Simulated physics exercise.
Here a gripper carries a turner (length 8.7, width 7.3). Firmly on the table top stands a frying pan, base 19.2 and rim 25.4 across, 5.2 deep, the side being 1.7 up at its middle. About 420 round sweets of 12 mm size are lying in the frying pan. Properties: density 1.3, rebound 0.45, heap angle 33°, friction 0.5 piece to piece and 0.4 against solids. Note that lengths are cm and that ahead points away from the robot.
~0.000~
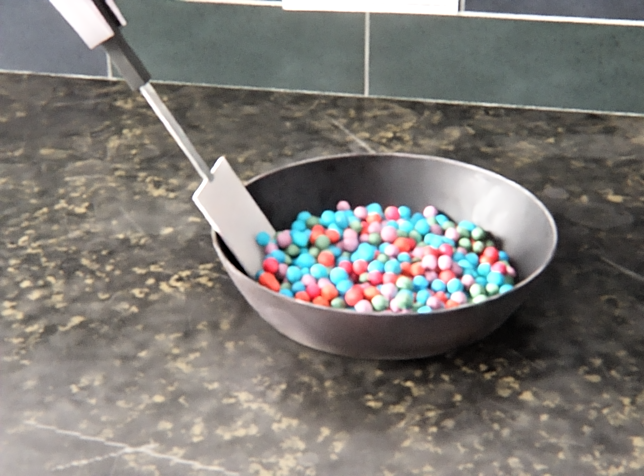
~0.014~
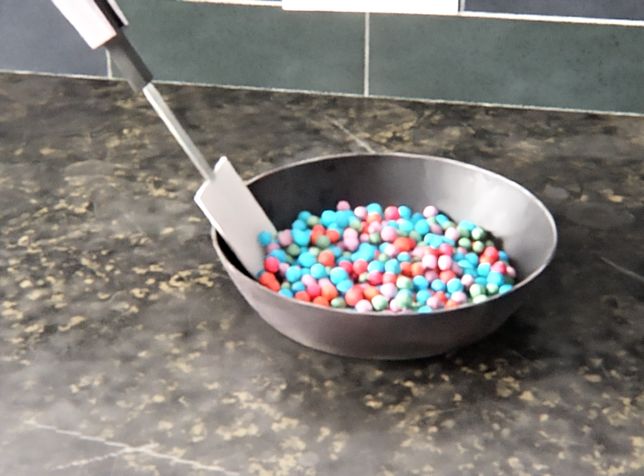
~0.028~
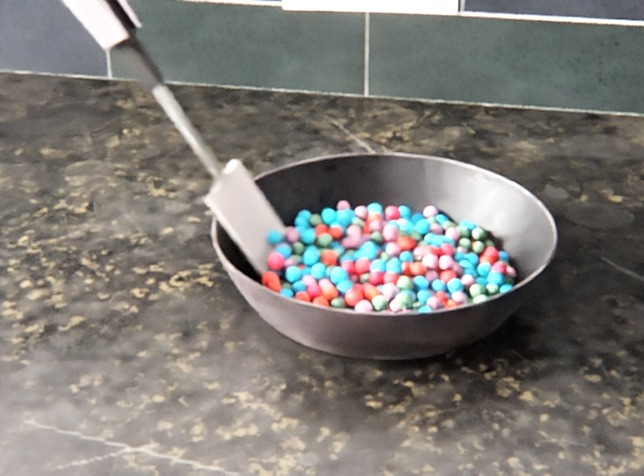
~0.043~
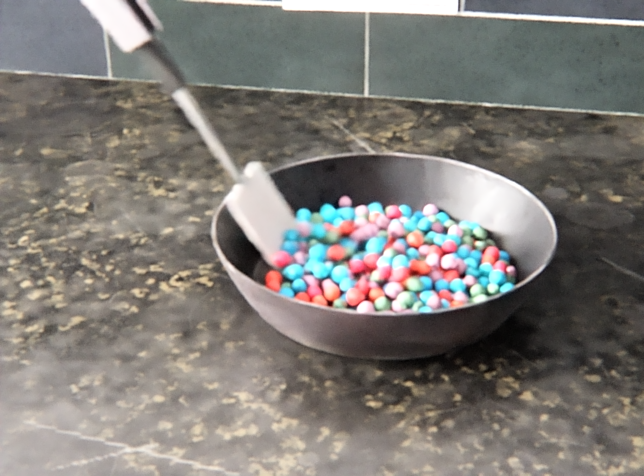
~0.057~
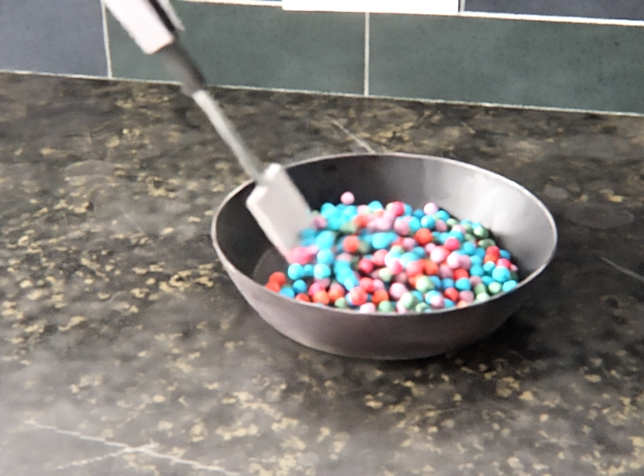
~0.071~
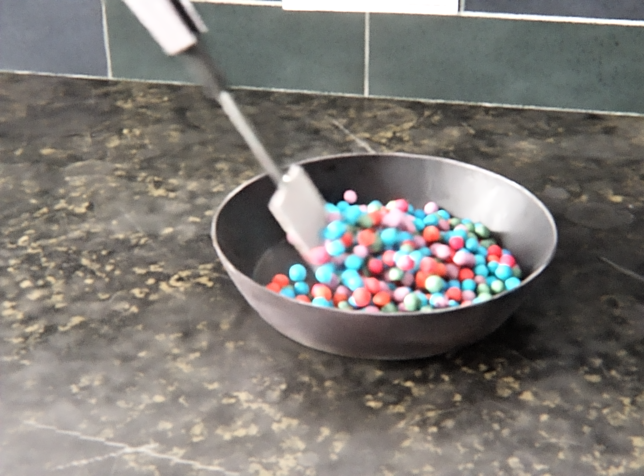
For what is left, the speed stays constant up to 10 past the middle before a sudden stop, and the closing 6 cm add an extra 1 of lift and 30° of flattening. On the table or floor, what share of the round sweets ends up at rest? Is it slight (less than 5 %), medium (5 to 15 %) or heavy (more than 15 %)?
Heavy.
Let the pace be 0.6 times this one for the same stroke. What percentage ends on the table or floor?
Estimate: Approx. 10 %.
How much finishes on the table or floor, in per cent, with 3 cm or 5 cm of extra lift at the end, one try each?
I'd say close to 30 percent for the first and close to 25 percent for the second.
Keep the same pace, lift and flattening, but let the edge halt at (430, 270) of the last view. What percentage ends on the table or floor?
Around 0 percent.
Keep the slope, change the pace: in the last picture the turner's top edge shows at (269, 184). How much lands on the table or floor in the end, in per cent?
That share would be about 15 percent.
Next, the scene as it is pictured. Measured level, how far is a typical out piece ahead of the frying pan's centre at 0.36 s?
Roughly 18 cm.
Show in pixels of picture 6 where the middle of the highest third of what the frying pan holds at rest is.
It is centred near (464, 288).
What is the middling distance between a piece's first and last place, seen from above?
I'd estimate close to 4 centimetres.
After 0.11 s, sloping 57°, highest piece 8 above the table; 421 in the frying pan.
After 0.14 s, sloping 49°, highest piece 9 above the table; 421 in the frying pan.
After 0.36 s, sloping 27°, highest piece 17 above the table; 317 in the frying pan, 43 on the table or floor, 61 on the blade or in flight.
After 1.41 s, sloping 27°, highest piece 5 above the table; 317 in the frying pan, 104 on the table or floor.
In the end, 317 in the frying pan, 104 on the table or floor. That is 25 % on the table or floor.
